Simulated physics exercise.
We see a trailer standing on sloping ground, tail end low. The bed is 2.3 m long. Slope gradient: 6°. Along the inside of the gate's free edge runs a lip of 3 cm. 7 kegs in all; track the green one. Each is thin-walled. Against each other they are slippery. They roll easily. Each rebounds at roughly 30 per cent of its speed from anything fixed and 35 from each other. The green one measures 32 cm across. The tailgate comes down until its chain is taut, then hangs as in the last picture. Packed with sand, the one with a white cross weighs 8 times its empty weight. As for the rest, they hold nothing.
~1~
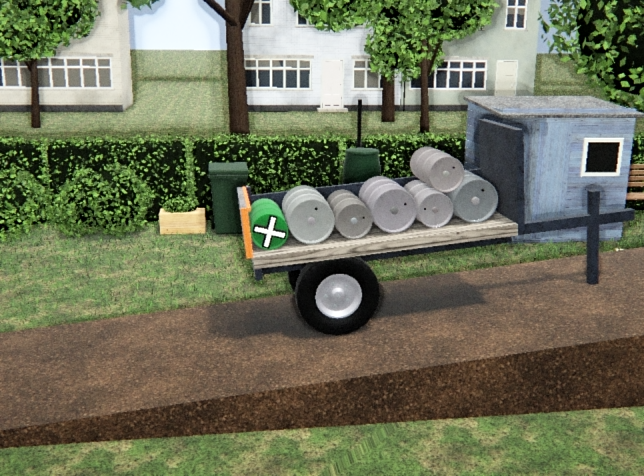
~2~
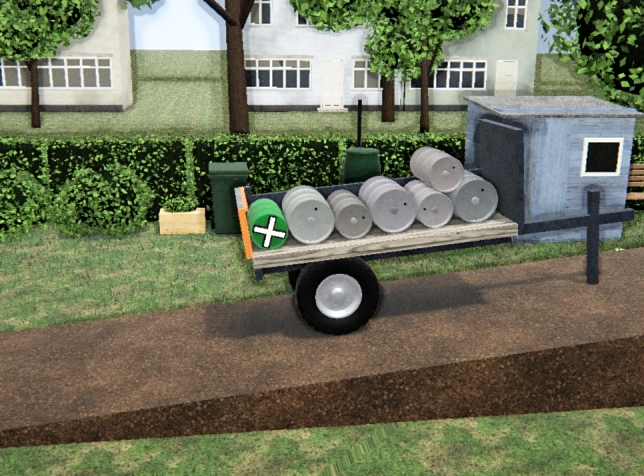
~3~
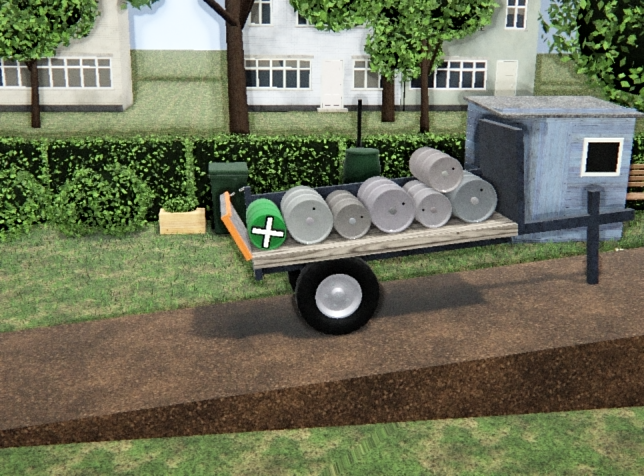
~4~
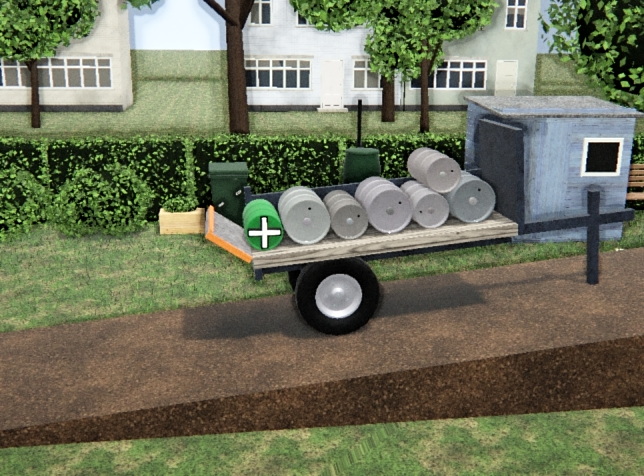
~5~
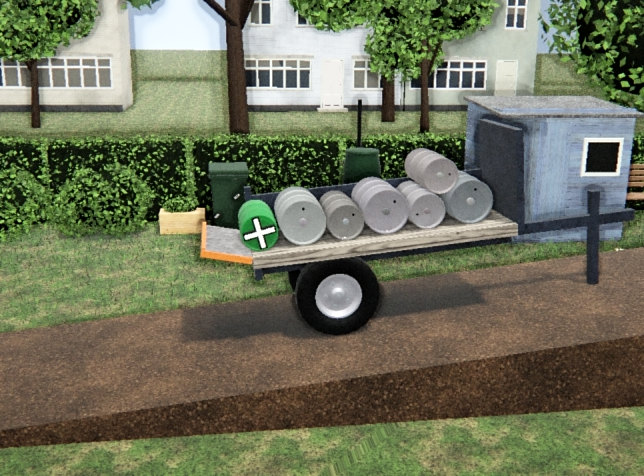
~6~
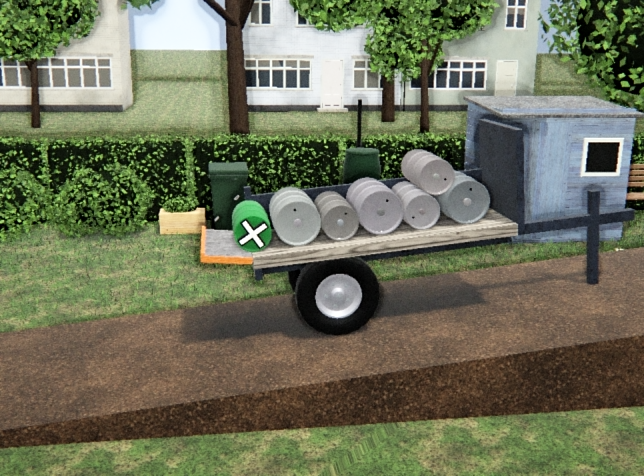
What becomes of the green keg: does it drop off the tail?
It stays in.
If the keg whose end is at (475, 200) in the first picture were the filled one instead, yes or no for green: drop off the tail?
In that scenario, green: It happens.
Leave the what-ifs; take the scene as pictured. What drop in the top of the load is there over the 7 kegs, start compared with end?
Some 5 centimetres.
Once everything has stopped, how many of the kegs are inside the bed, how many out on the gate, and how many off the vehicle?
That gives 6, then 1, then 0.
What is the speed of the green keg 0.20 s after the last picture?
Near 0.3 m/s at that time.
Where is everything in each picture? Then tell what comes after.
Green (270, 232); gate 84° above level, tip at (244, 210); white cross at (270, 232), in the first frame.
Green (269, 232); gate 81° above level, tip at (241, 211), in the second frame.
Green (268, 232); gate 61° above level, tip at (225, 218), in the third frame.
Green (264, 232); gate 33° above level, tip at (209, 235), in the fourth frame.
Green (259, 233); gate 10° above level, tip at (203, 254), in the fifth frame.
Green (253, 234); gate 4° above level, tip at (203, 259), in the sixth frame.
Then, 0.20 s past the sixth picture, green is on the gate, 5 cm past the hinge, rolling left; 0 gone off the back.
Then, 0.40 s past the sixth picture, green is on the gate, 10 cm past the hinge, rolling left; 0 gone off the back.
Finally (0.90 s after the last picture), green is on the gate, 15 cm past the hinge; 0 gone off the back.
